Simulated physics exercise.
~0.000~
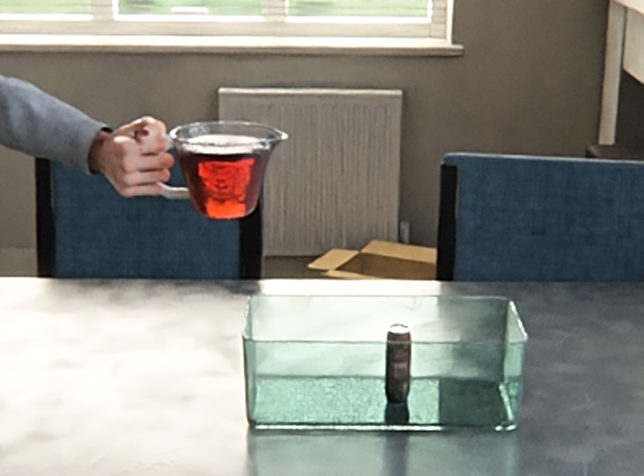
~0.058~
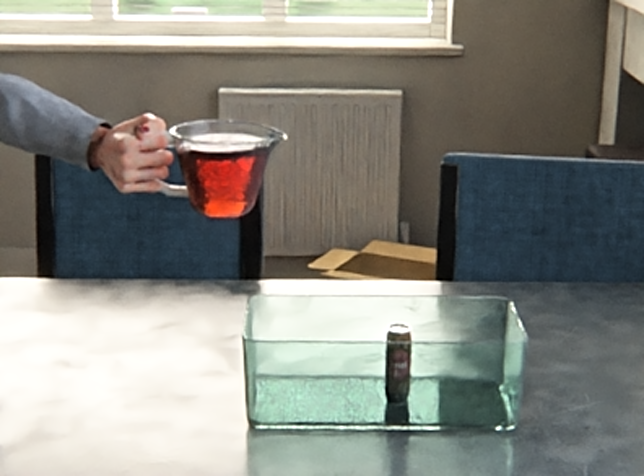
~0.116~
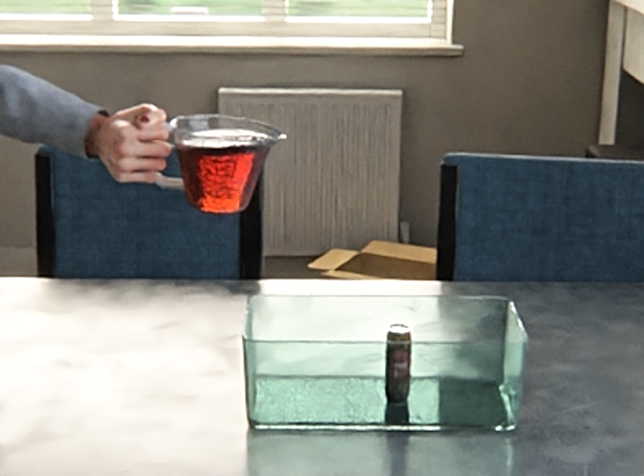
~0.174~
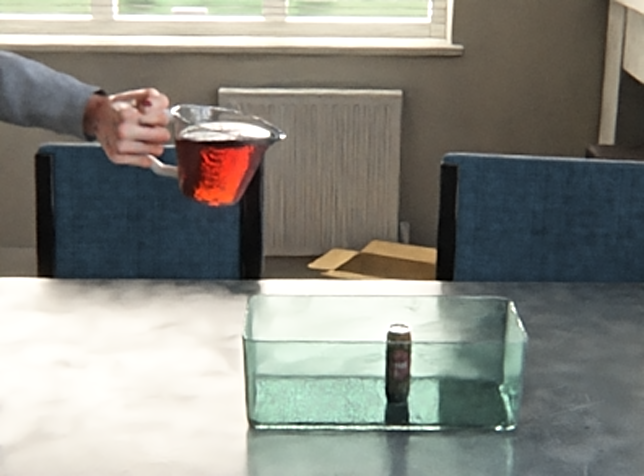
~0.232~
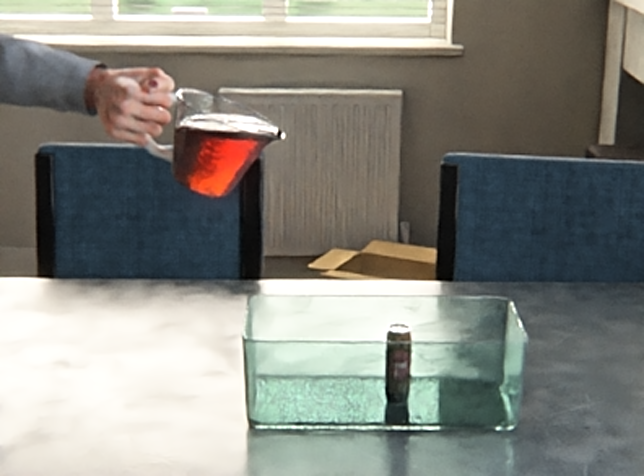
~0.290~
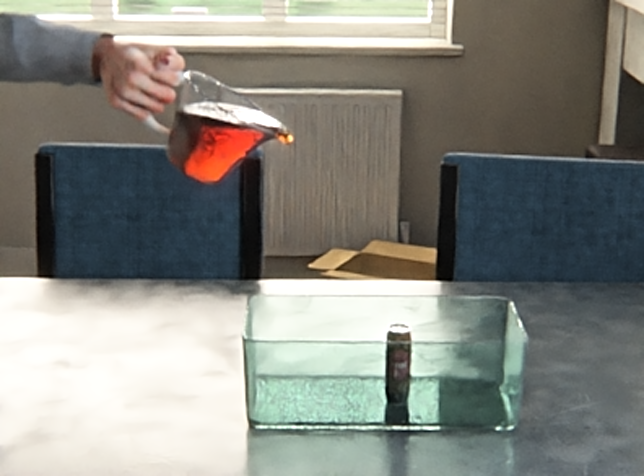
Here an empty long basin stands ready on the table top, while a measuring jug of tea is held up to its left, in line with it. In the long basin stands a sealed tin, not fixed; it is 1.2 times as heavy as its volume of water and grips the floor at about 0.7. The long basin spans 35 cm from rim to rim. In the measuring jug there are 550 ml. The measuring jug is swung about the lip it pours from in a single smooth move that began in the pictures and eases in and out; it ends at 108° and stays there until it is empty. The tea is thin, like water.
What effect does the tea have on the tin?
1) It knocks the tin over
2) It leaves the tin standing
Answer: 1.
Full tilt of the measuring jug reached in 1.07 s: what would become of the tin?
After the tilt, the tin has tipped over.
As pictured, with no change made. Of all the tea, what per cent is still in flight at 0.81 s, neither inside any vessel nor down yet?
Around 32 percent of it is airborne.
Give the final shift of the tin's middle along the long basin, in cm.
Looks like roughly 9.5 cm in total.
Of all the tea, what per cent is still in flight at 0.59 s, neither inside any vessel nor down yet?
Roughly 52 percent.
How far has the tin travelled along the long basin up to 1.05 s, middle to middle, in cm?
Roughly 10 cm.
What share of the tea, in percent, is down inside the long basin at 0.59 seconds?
7 %, more or less.
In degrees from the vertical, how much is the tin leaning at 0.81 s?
Some 45°.
Then, 0.59 s in, the tilt is 91° and 41 per cent is still to pour; the tin stands where it began.
Then, 0.81 s in, the tilt is 108° and 1 per cent is still to pour; the tin leans 47°.
Then, 1.05 s in, the tilt is 108° and 0 per cent is still to pour; the tin lies on its side.
Then, 1.30 s in, the tilt is 108° and 0 per cent is still to pour; the tin lies on its side.
Finally, the tin lies on its side.
